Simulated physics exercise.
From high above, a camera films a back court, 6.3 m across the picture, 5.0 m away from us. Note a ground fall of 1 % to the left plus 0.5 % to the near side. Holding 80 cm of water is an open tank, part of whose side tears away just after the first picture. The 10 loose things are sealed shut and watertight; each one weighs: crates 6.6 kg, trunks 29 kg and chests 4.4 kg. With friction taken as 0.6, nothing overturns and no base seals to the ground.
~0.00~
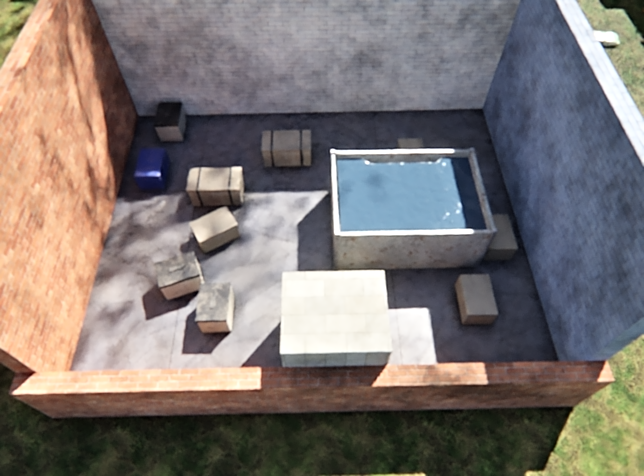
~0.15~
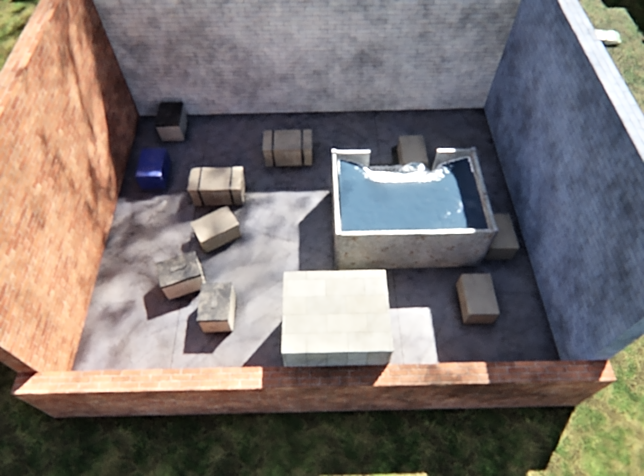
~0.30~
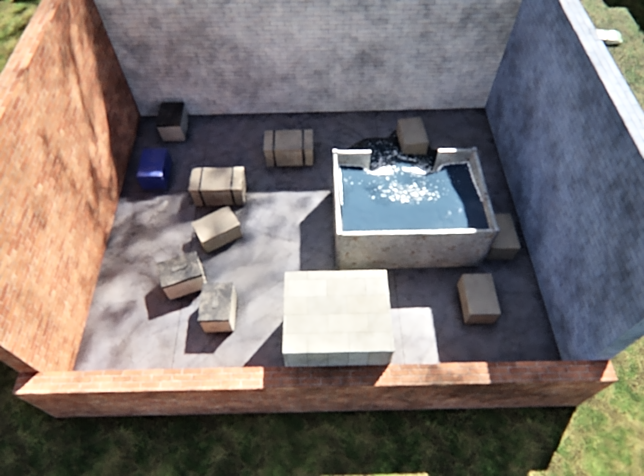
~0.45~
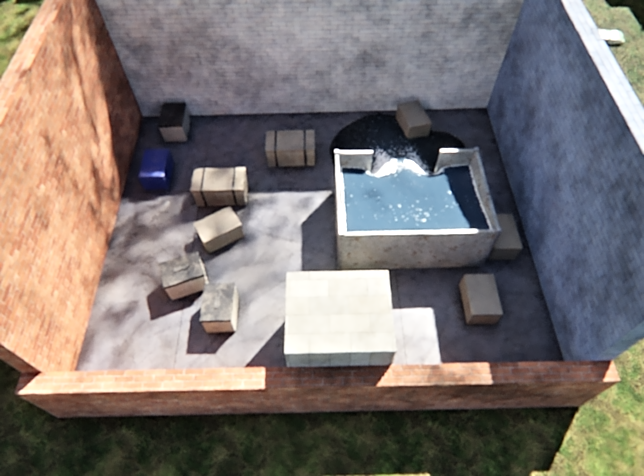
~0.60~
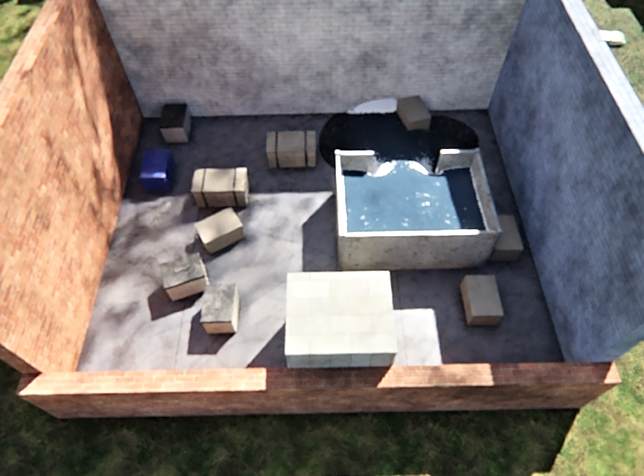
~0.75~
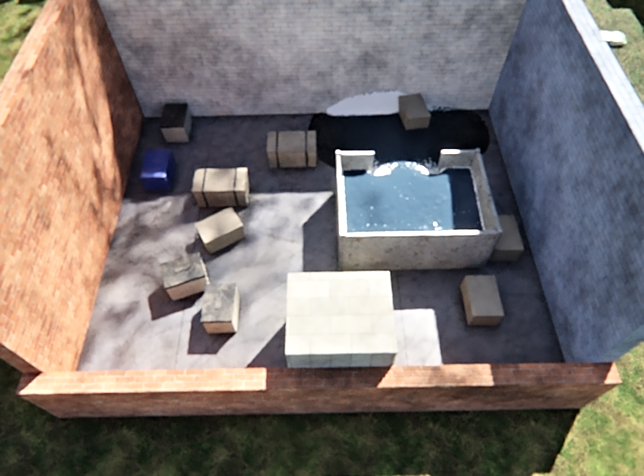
Walled back court from above, water bursting through the far side of an open tank, nudging one box and spreading behind.
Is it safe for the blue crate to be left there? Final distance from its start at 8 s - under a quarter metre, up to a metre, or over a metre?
Over a metre.
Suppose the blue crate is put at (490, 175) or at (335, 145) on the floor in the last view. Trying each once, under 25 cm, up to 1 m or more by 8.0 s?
I'd expect that it gets borne away first and gets borne away second.
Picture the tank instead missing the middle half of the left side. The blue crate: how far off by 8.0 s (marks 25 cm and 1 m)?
The blue crate is swept away.
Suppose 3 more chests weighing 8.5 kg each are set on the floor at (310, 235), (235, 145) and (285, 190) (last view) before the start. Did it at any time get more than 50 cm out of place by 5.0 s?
First inside the limit, then outside the limit, then inside the limit.
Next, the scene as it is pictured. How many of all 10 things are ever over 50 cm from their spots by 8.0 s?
Total: 7.
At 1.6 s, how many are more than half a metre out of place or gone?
My count gives 1.
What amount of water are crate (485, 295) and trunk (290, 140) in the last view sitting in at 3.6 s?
First roughly 2 cm, second roughly 5 cm.
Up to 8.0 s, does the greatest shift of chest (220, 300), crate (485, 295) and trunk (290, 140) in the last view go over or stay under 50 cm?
Beyond, beyond, within.
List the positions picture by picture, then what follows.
The blue crate at (150, 162), on the bottom; 2.7 m2 under water; 0 of 10 have shifted, in the first picture.
The blue crate at (151, 162) rests on the ground; 3.3 m2 under water; 1 of 10 have shifted, in the second picture.
The blue crate at (152, 162), on the bottom; water covers 4.3 m2; 1 of 10 have shifted, in the third picture.
The blue crate at (154, 163), on the bottom; 5.5 m2 under water; 1 of 10 have shifted, in the fourth picture.
The blue crate at (155, 163), on the bottom; 6.6 m2 under water; 1 of 10 have shifted, in the fifth picture.
The blue crate at (156, 163) rests on the ground; 7.3 m2 under water; 1 of 10 have shifted, in the sixth picture.
After 1.6 s the blue crate is near (156, 163), 0.0 m from its start, aground; 1 afloat.
After 3.6 s the blue crate is near (122, 257), 1.8 m from its start, afloat; 4 afloat.
After 5.6 s the blue crate is near (199, 354), 3.4 m from its start, afloat; 5 afloat.
After 8.0 s the blue crate is near (257, 327), 3.4 m from its start, afloat; 8 afloat.
